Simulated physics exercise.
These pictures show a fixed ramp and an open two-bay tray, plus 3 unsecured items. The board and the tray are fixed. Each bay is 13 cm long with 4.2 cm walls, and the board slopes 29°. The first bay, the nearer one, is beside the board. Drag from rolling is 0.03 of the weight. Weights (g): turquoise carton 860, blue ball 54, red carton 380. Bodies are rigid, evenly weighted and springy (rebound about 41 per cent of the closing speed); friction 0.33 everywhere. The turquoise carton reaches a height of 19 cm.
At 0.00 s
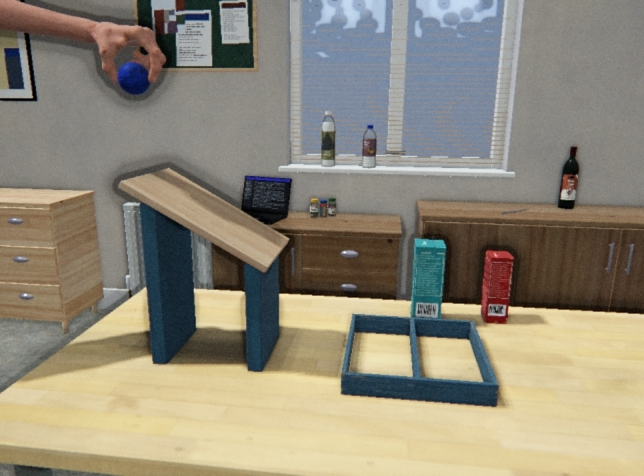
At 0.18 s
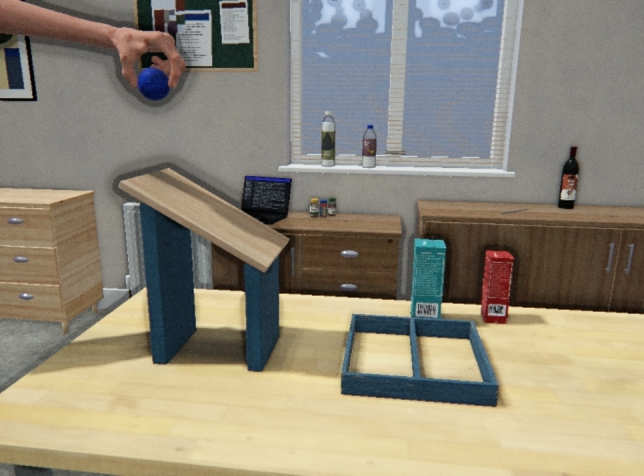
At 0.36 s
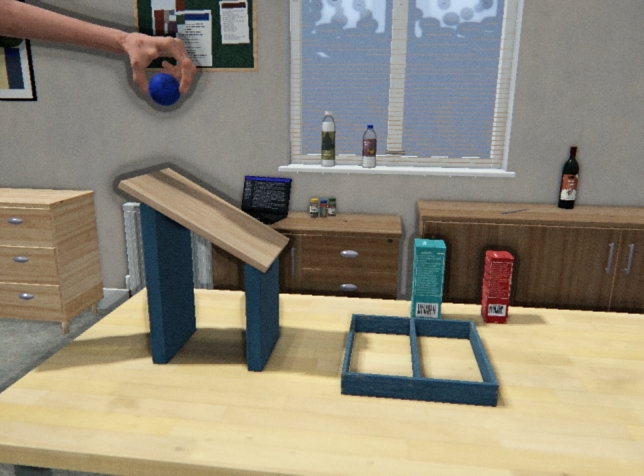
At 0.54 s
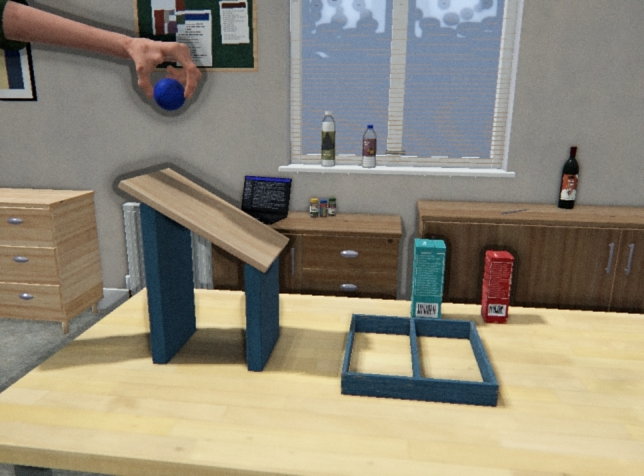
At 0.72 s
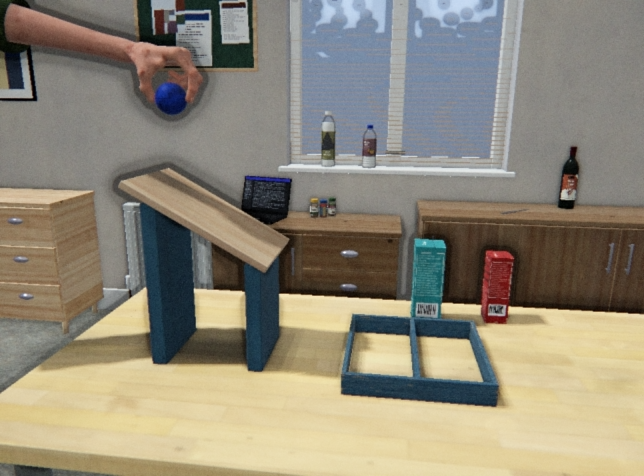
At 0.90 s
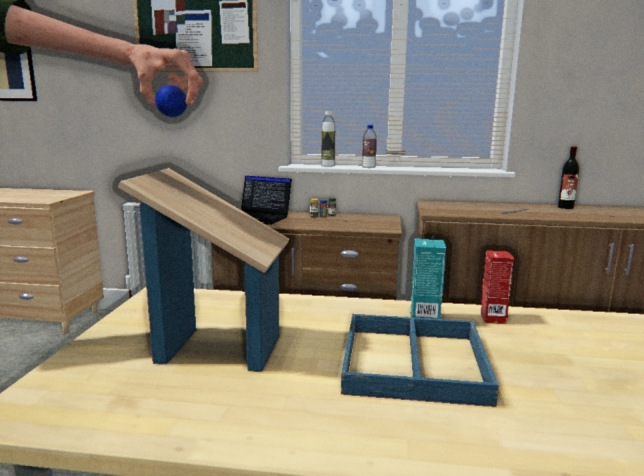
A hand moves a blue ball right and slightly down, then holds it above a sloping board.
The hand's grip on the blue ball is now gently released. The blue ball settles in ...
The first bay.
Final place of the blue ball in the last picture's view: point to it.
Around (377, 347).
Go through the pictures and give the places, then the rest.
In the first picture, 8 cm still to go; blue ball (134, 79); turquoise carton (427, 282).
In the second picture, 4 cm still to go; blue ball (154, 84); turquoise carton (427, 282).
In the third picture, 2 cm still to go; blue ball (165, 90); turquoise carton (427, 282).
In the fourth picture, 1 cm still to go; blue ball (170, 95); turquoise carton (427, 282).
In the fifth picture, held still over the board; blue ball (171, 99); turquoise carton (427, 282).
In the sixth picture, held still over the board; blue ball (171, 101); turquoise carton (427, 282).
After 1.20 s, blue ball near (188, 174).
After 1.40 s, blue ball near (284, 237).
After 1.60 s, blue ball near (399, 339).
At rest (2.4 s), it is in the nearer bay; the bystanders in place, give or take 4 cm. Seen from the same camera at the end, blue ball near (377, 348).
